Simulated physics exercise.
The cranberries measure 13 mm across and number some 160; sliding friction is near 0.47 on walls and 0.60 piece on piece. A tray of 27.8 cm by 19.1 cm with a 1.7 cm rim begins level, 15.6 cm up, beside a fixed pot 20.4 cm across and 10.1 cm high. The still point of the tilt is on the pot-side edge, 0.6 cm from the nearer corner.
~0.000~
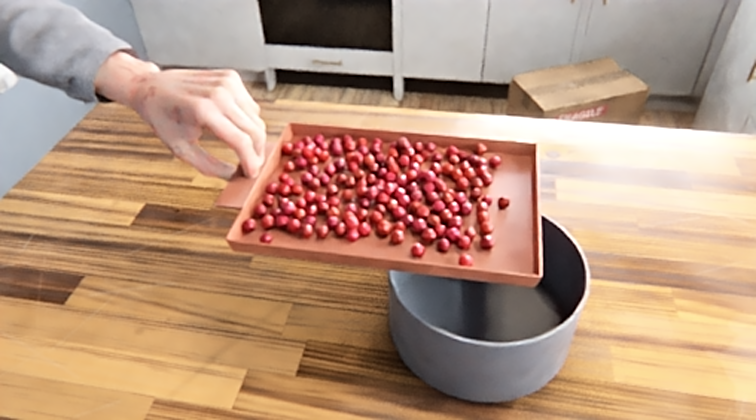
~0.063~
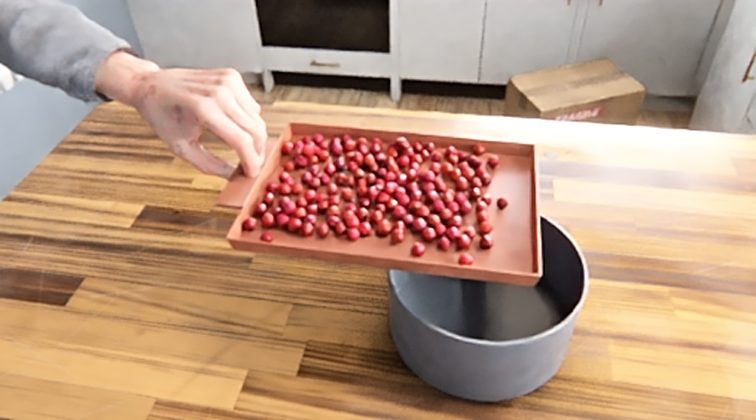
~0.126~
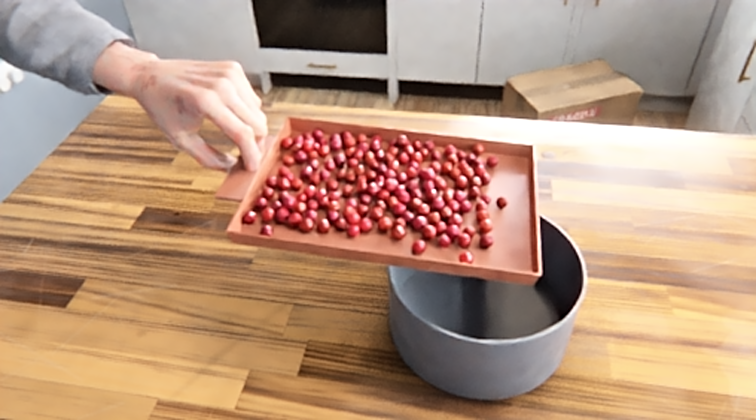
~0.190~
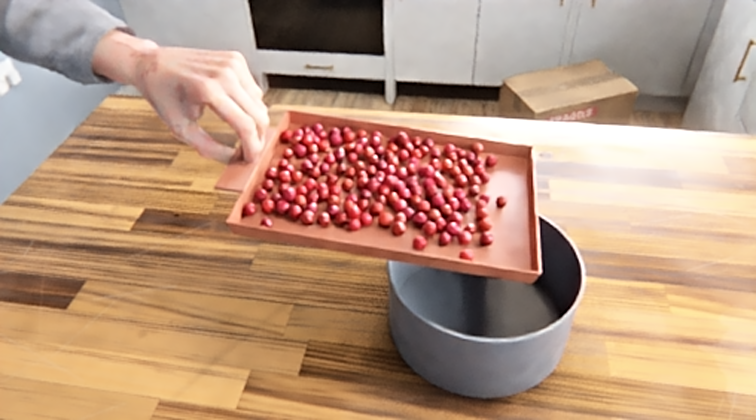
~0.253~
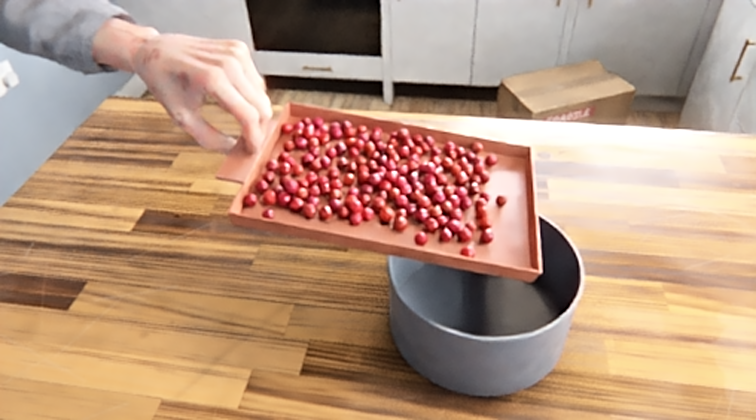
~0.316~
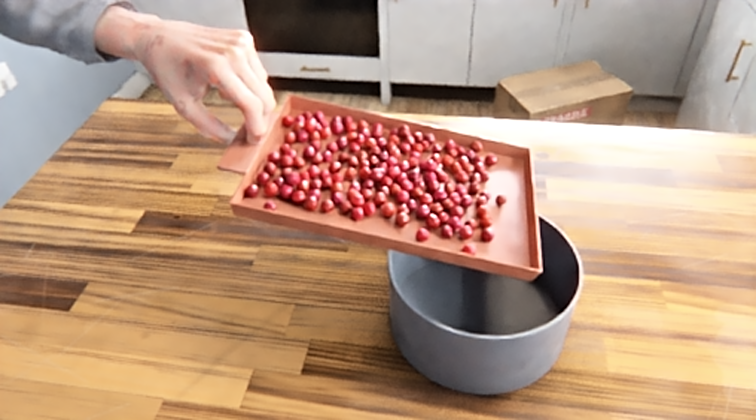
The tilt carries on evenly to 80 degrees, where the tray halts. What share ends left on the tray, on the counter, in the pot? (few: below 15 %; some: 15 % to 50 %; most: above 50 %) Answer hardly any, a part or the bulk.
Tray: The bulk, counter: Hardly any, pot: Hardly any.
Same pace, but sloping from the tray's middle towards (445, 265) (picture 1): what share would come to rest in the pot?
About 0 per cent.
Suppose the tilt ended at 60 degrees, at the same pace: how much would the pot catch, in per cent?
In that case some 0 per cent.
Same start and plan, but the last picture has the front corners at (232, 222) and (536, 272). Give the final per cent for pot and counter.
Pot 0, counter 5.
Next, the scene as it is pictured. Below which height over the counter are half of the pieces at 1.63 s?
Roughly 22 cm.
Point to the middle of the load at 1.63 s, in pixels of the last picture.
Around (502, 152).
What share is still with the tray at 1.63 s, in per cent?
About 100 per cent.
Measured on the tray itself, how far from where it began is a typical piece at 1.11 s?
Some 8 cm.
Then, at 1.11 s, tilt 43 degrees; the tray holds 100 %, the pot 0 %.
After 1.63 s, tilt 64 degrees; the tray holds 100 %, the pot 0 %.
After 2.22 s, tilt 80 degrees; the tray holds 100 %, the pot 0 %.
By 2.5 s all is still; tray 100 %, counter 0 %, pot 0 %.
